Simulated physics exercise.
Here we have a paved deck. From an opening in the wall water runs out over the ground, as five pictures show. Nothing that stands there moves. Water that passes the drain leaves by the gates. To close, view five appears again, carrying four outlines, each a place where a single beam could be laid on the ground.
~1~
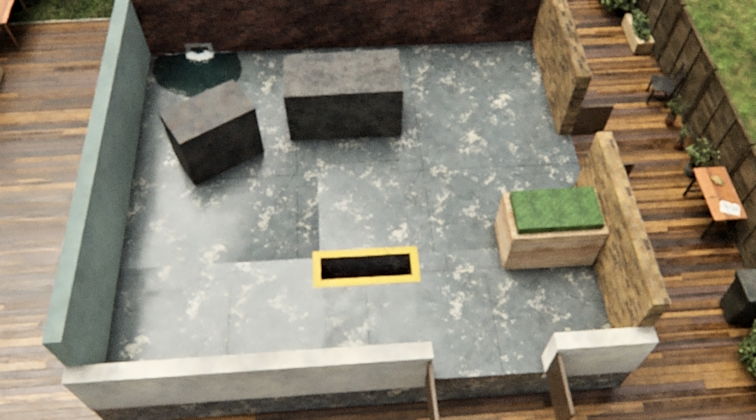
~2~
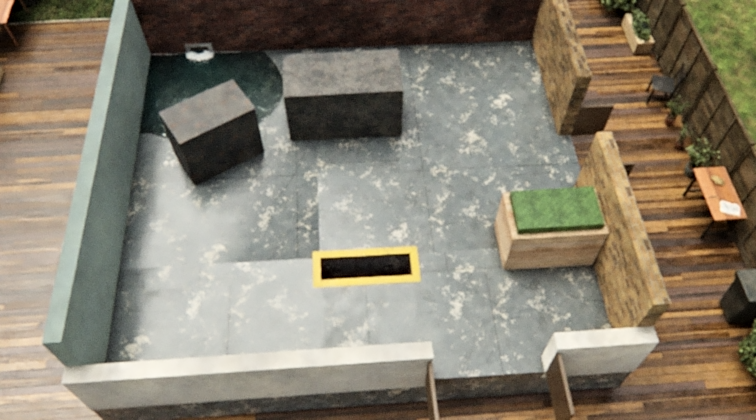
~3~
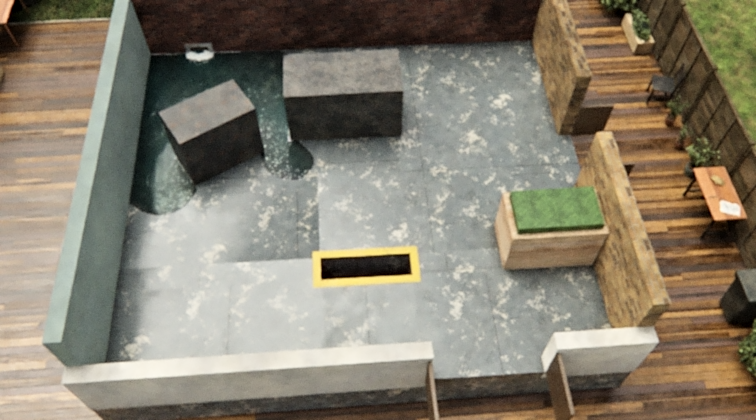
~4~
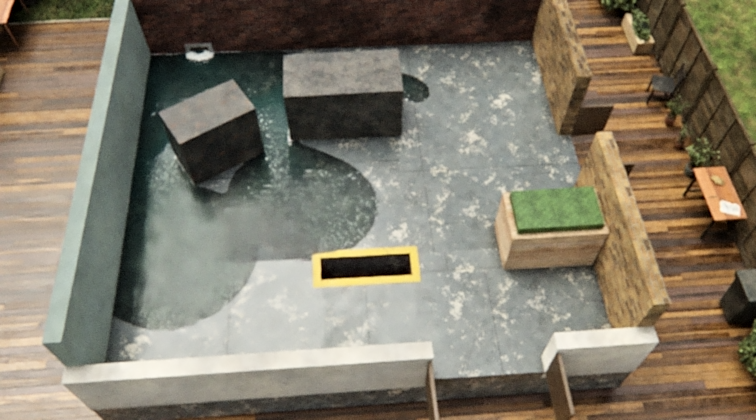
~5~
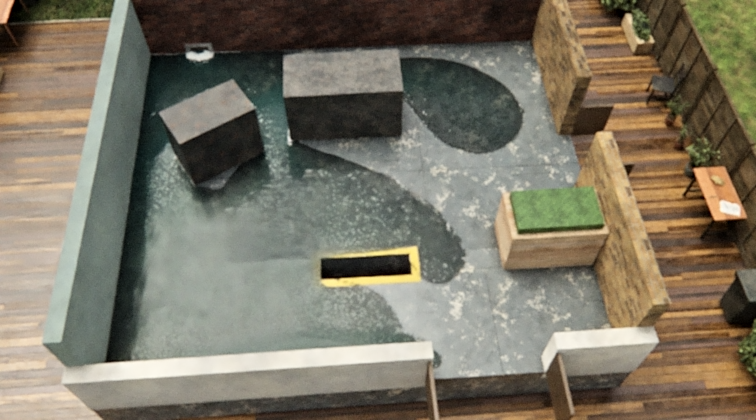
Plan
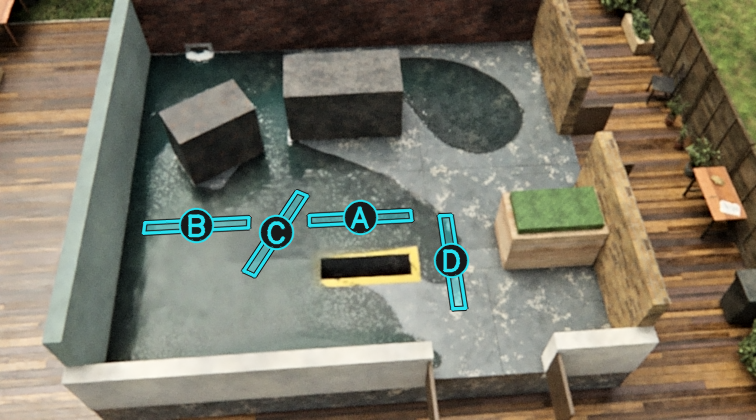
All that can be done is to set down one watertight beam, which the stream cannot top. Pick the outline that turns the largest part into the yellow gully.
Use place B.
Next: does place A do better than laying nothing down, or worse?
It is worse.
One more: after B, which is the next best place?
It is D.
On the marked copy, A from (309, 220) to (411, 215); B from (144, 228) to (248, 222); C from (249, 273) to (302, 193); D from (459, 308) to (445, 215).
With A, about 9 % of the stream runs into the yellow gully, about 90 % out by the gates.
With B, about 41 % of the stream runs into the yellow gully, about 59 % out by the gates.
With C, about 11 % of the stream runs into the yellow gully, about 89 % out by the gates.
With D, about 22 % of the stream runs into the yellow gully, about 77 % out by the gates.
